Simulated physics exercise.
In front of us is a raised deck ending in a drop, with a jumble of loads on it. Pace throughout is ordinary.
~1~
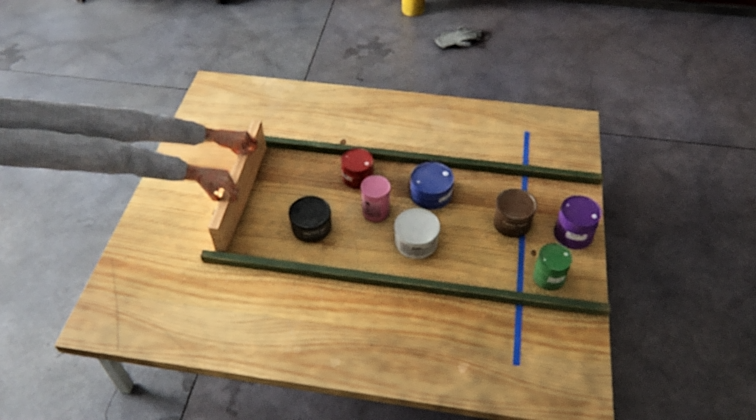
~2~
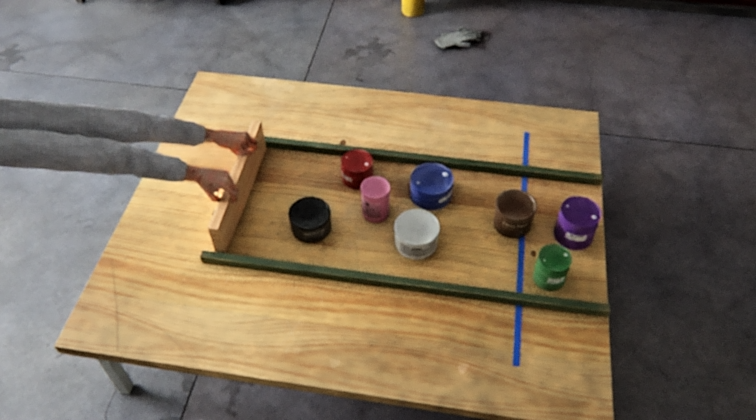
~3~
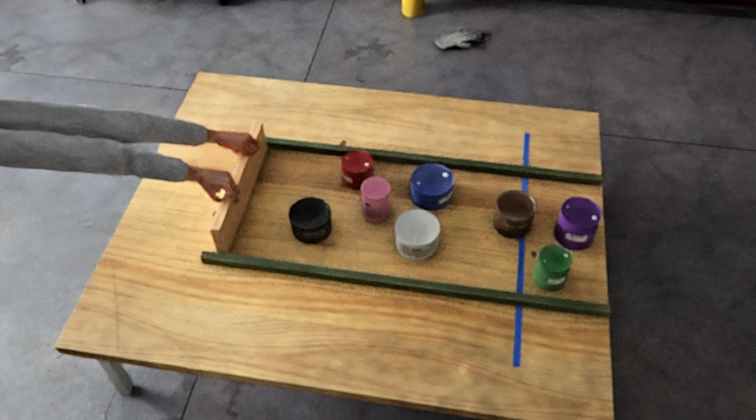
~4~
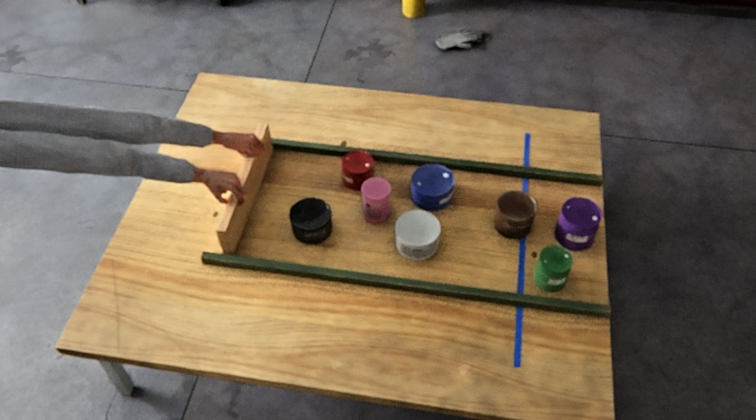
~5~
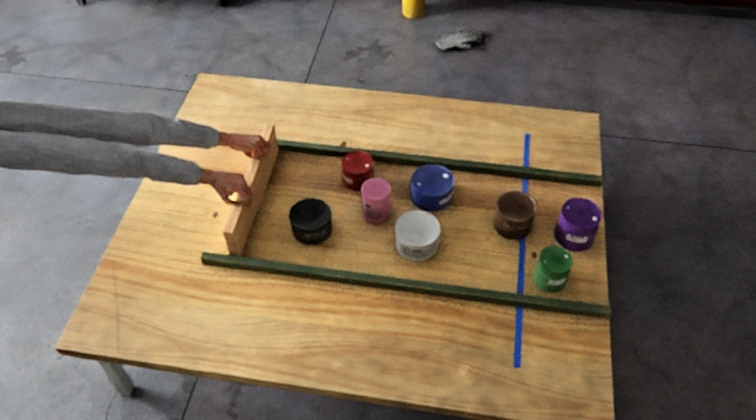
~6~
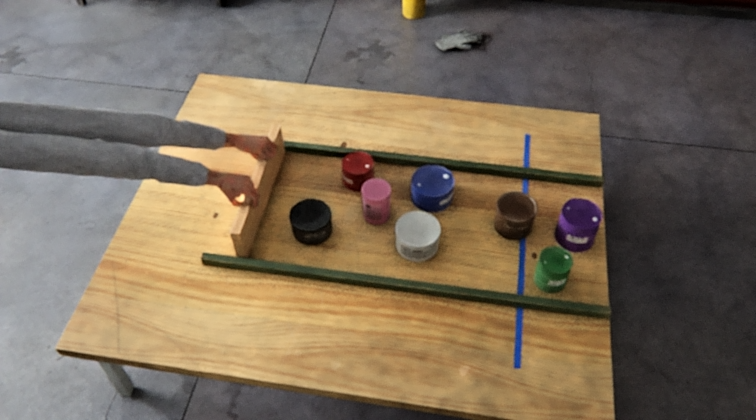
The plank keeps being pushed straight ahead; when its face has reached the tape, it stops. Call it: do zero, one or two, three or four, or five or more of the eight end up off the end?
One or two end up off it.
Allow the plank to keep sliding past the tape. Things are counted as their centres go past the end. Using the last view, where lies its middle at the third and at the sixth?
First: Around (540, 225). Next: Around (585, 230).
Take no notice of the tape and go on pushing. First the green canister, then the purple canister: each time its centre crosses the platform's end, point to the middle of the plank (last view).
Green canister: (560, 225); purple canister: (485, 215).
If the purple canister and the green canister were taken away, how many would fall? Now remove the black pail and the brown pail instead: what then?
Try 1: 0; try 2: 0.
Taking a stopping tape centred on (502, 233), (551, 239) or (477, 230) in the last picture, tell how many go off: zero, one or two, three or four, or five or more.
Taking them in turn, either one or two; three or four; zero.
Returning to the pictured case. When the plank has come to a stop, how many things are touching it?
I count 3 of them.
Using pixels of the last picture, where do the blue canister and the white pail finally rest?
Blue canister: About (563, 211); white pail: About (589, 256).
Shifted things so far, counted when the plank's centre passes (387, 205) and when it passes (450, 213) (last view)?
5 and 6.
Early on, none off yet; purple canister at rest near (578, 225); green canister at rest near (553, 270); brown pail at rest near (515, 216).
A while later, none off yet; purple canister travelled a little near (592, 228); green canister travelled a little near (566, 276); brown pail travelled about its own width near (551, 223).
Finally, the number that fall off is one or two; lost, purple canister.
